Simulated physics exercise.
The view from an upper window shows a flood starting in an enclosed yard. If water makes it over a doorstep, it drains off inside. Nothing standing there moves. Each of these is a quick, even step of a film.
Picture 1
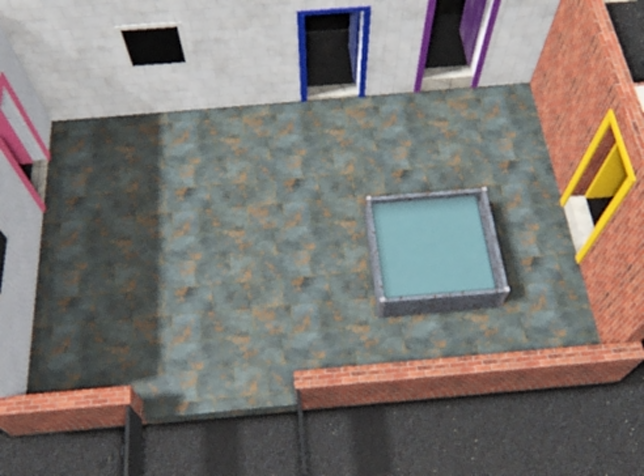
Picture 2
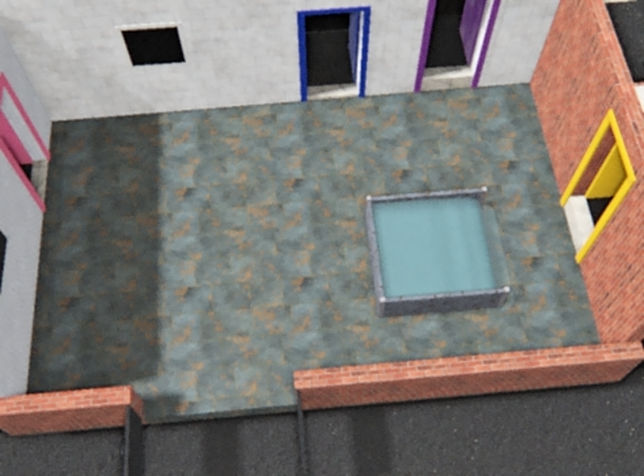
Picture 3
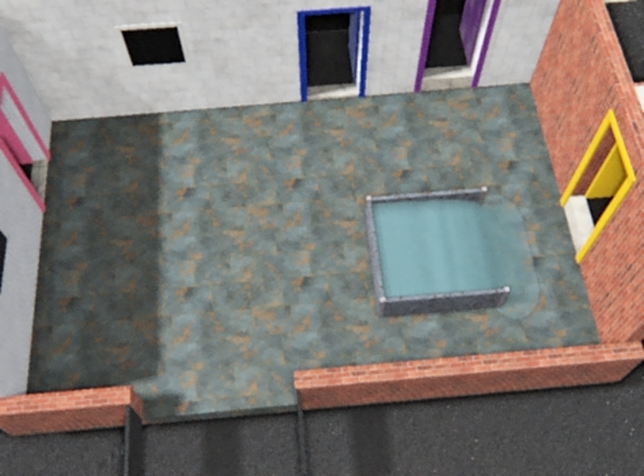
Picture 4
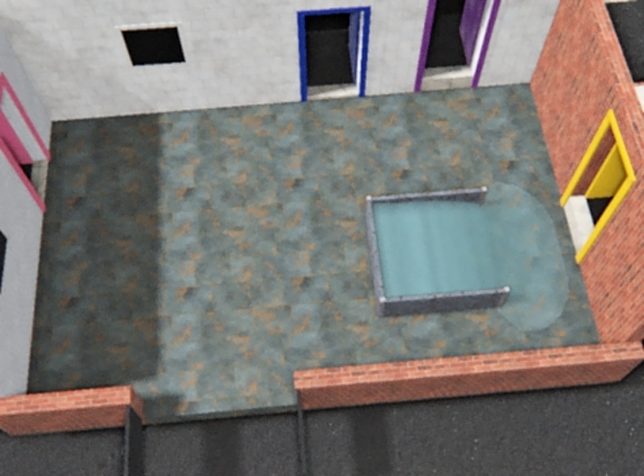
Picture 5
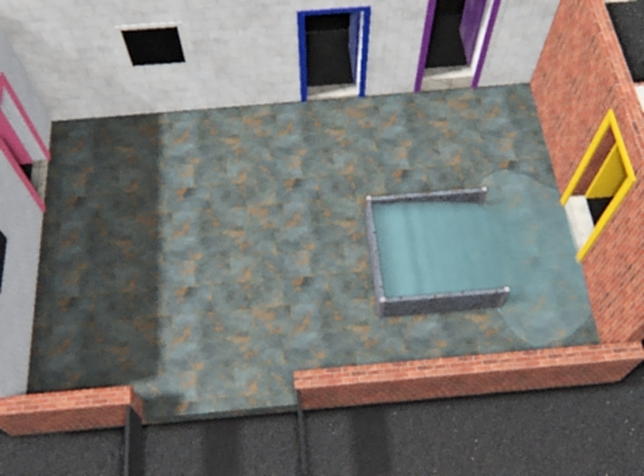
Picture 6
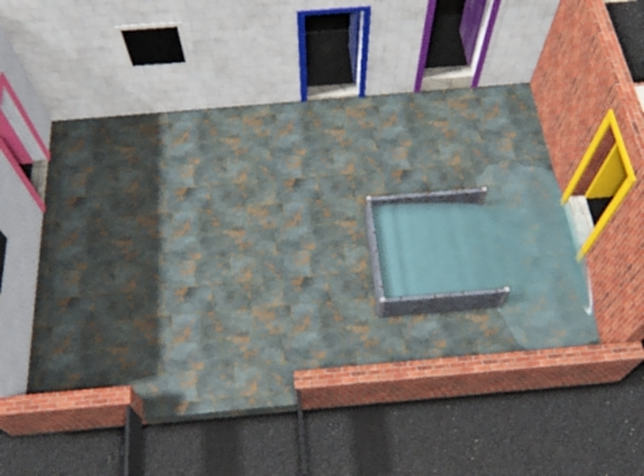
In an enclosed yard with brick and pale walls, a square tank of blue-green water sits whole and still. Its right side opens and water pours out, spreading rightward across the mottled floor in a widening rounded sheet until it reaches the brick wall by the yellow-framed doorway.
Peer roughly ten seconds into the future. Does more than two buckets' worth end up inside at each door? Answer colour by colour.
The yellow door no, two at most; the pink door no, two at most; the blue door no, two at most; the purple door no, two at most.
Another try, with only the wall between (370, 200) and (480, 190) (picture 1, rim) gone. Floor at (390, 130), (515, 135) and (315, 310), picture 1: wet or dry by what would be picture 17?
Sequence: Wetted / wetted / spared.
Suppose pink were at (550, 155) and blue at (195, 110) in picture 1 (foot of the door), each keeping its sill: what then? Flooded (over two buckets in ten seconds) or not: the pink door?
In that case the pink one gets flooded.
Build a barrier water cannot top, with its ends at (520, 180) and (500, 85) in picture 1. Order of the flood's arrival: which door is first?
That would be the yellow door.
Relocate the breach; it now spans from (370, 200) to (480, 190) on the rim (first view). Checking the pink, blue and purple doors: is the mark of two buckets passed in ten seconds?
Pink door: Above the limit; blue door: Above the limit; purple door: Below the limit.
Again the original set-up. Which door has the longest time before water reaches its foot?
I'd go with the one in pink.
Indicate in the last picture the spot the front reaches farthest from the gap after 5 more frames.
I reckon the front has reached (531, 120) by then.
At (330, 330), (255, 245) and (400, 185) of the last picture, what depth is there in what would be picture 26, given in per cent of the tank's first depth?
Around 8, 0 and 0 %.
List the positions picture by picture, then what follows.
In the first picture, the tank at (435, 245) is whole and still.
In the second picture, water pours out at (487, 251) and has run to (505, 306).
In the third picture, water pours out at (487, 252) and has run to (523, 312).
In the fourth picture, water pours out at (487, 252) and has run to (555, 313).
In the fifth picture, water pours out at (487, 252) and has run to (589, 306).
In the sixth picture, water pours out at (487, 252) and has run to (596, 332).
A moment on, water covers 10 % of the floor; the yellow door under two buckets in, the pink door not reached, the blue door not reached, the purple door not reached.
Next, water covers 15 % of the floor; the yellow door under two buckets in, the pink door not reached, the blue door not reached, the purple door not reached.
Then, water covers 35 % of the floor; the yellow door under two buckets in, the pink door not reached, the blue door wet at the sill, nothing in, the purple door wet at the sill, nothing in.
Later, water covers 75 % of the floor; the yellow door under two buckets in, the pink door not reached, the blue door wet at the sill, nothing in, the purple door wet at the sill, nothing in.
In the end, water covers 90 % of the floor; the yellow door under two buckets in, the pink door under two buckets in, the blue door wet at the sill, nothing in, the purple door wet at the sill, nothing in.
